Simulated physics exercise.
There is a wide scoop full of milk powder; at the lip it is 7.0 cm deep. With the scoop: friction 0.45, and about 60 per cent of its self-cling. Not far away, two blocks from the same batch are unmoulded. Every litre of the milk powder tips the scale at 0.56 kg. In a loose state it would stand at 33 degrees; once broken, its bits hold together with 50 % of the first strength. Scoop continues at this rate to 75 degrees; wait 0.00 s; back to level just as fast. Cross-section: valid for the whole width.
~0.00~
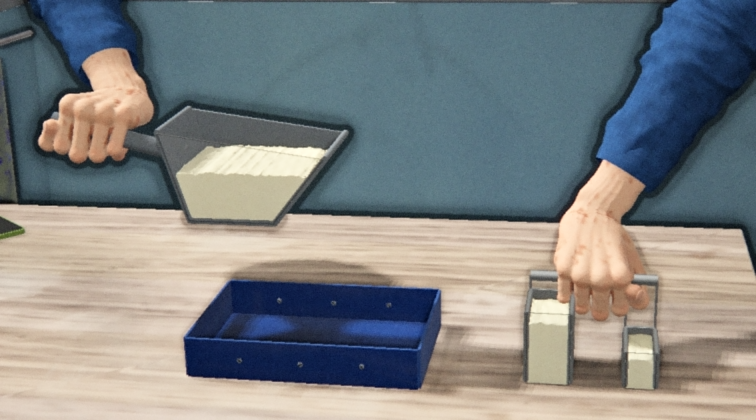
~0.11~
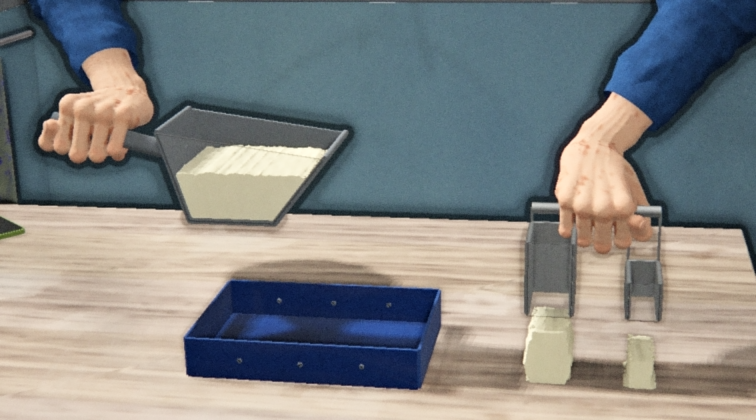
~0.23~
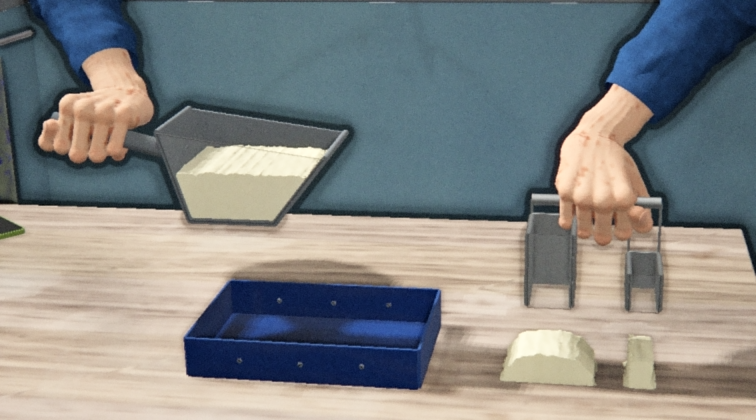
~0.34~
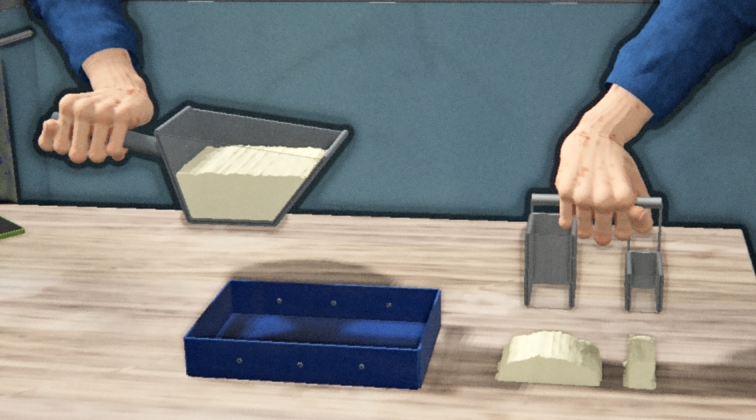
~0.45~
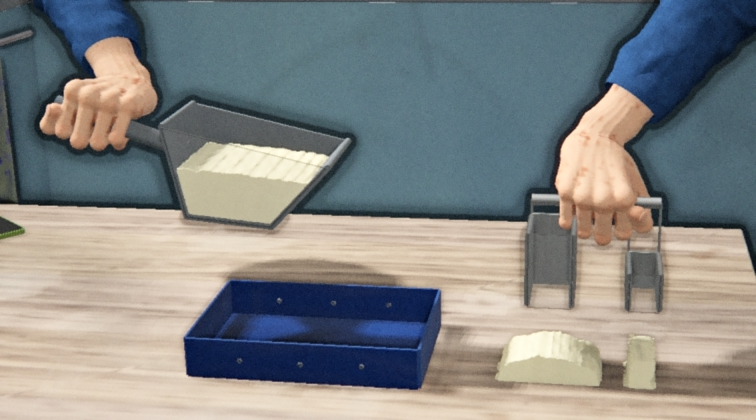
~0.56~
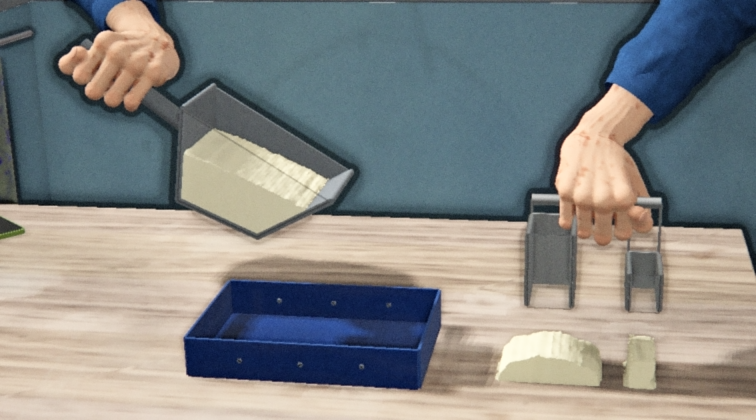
A hand on the right lifted two small moulds off blocks of pale powder, and the taller block slumped into a low mound; then the left hand tilted a full scoop rightward above a blue tray.
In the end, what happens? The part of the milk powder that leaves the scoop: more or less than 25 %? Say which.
The answer is more.
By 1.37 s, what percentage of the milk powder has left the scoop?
Close to 35 percent.
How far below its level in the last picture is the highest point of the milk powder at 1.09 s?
By my estimate, near 4.5 cm.
After 0.80 s, the scoop is at 69 degrees and 0 % has left it.
After 1.09 s, the scoop is at 54 degrees and 32 % has left it.
After 1.37 s, the scoop is at 3 degrees and 37 % has left it.
After 1.65 s, the scoop is at 0 degrees and 37 % has left it.
After 1.76 s, the scoop is at 0 degrees and 37 % has left it.
